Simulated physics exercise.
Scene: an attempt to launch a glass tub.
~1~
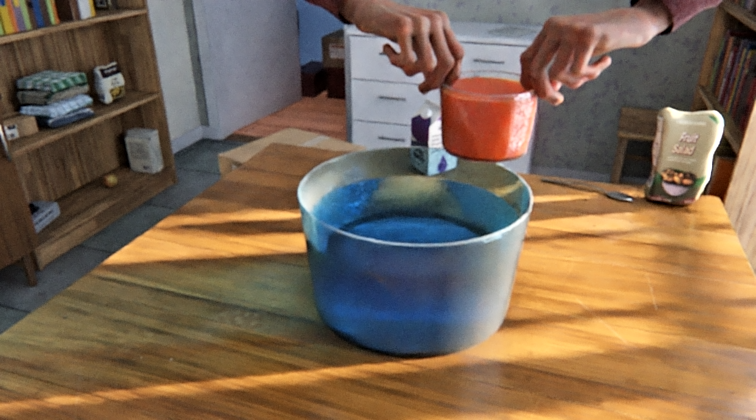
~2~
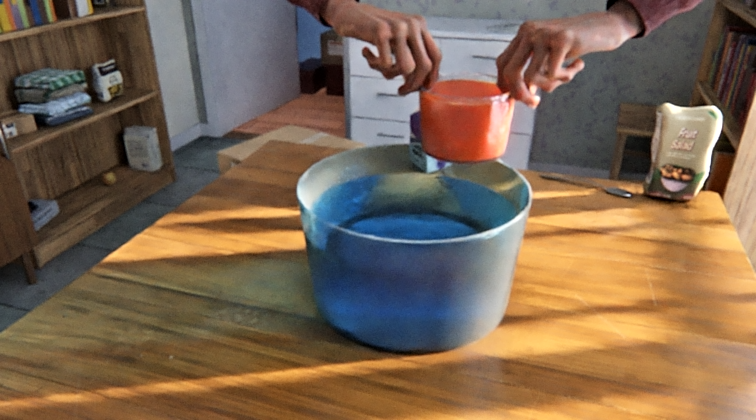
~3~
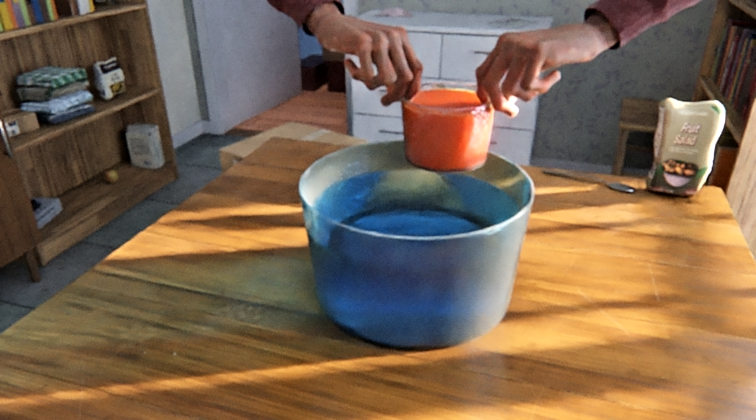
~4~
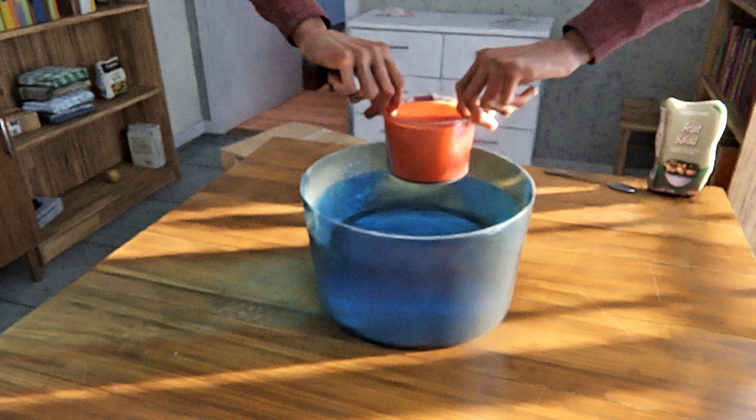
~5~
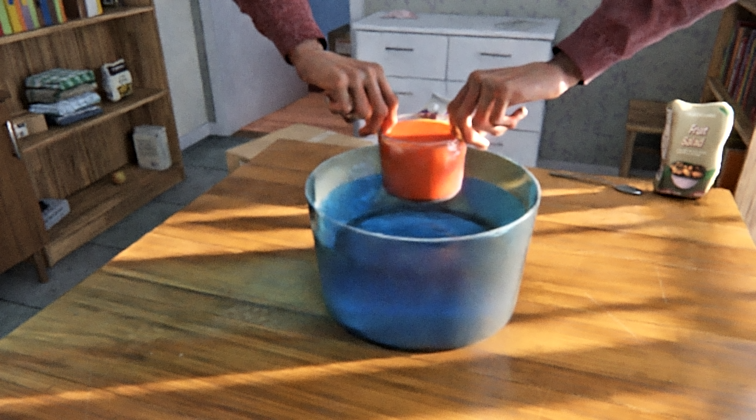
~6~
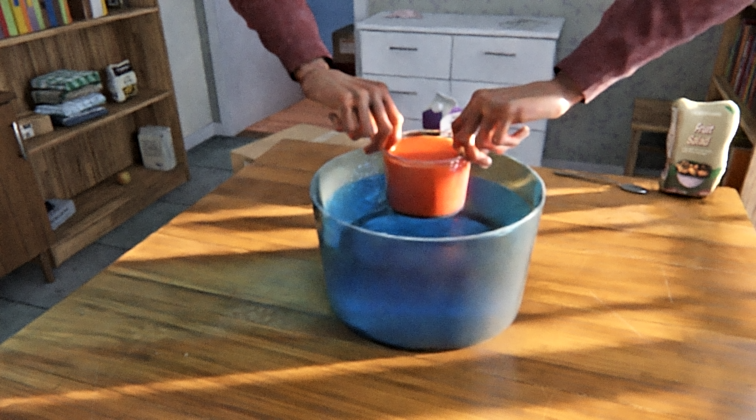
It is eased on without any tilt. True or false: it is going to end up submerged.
True.
Shortly, the tub dips into the water.
Then, water pours in over its rim.
At the finish, the tub lies on the bottom.
